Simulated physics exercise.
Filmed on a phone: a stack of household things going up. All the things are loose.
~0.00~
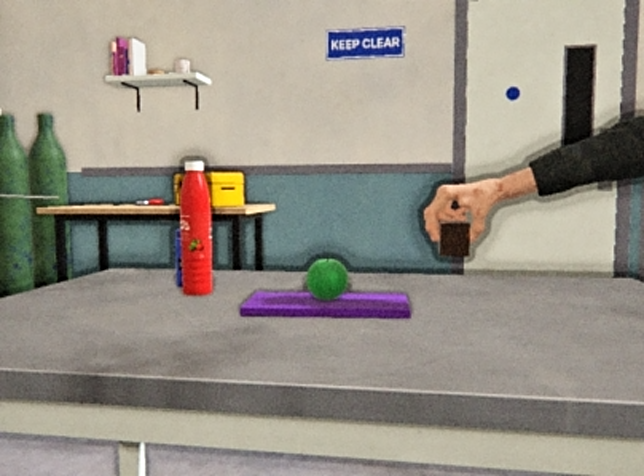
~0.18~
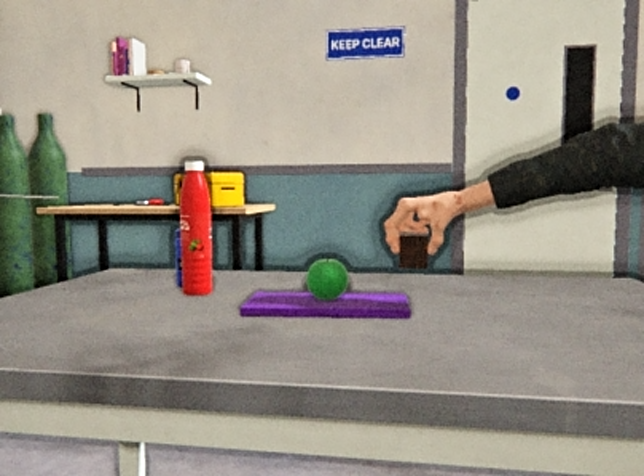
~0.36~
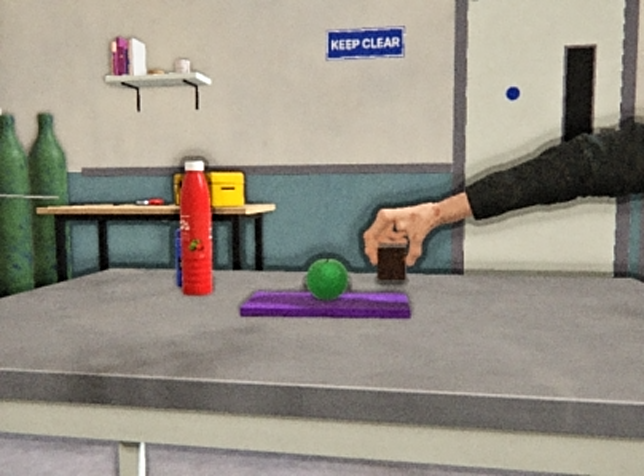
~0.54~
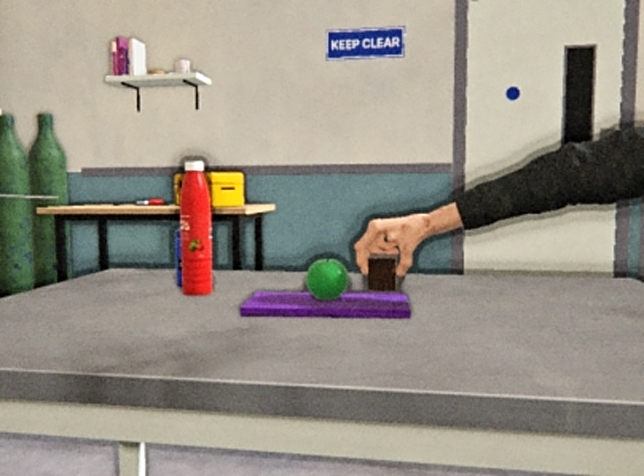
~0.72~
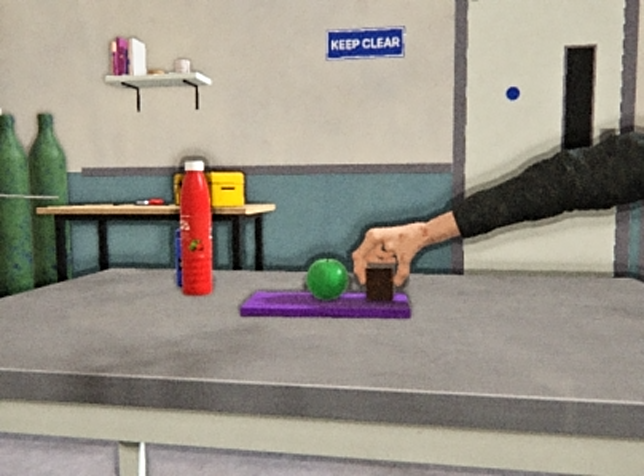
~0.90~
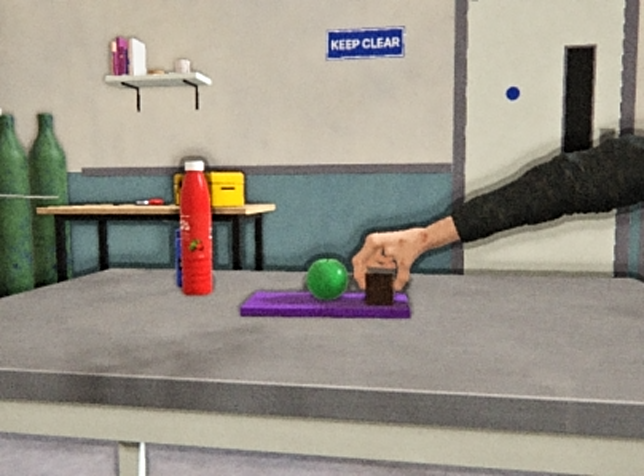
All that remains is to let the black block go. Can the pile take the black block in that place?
As it turns out, it stays up.
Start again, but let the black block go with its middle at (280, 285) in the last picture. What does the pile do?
Then it holds.
After 1.80 s, nothing has stirred.
After 2.90 s, black block resting near (381, 286).
At rest (4.0 s), all 5 in place. Seen from the same camera at the end, black block near (381, 286). The pile holds.
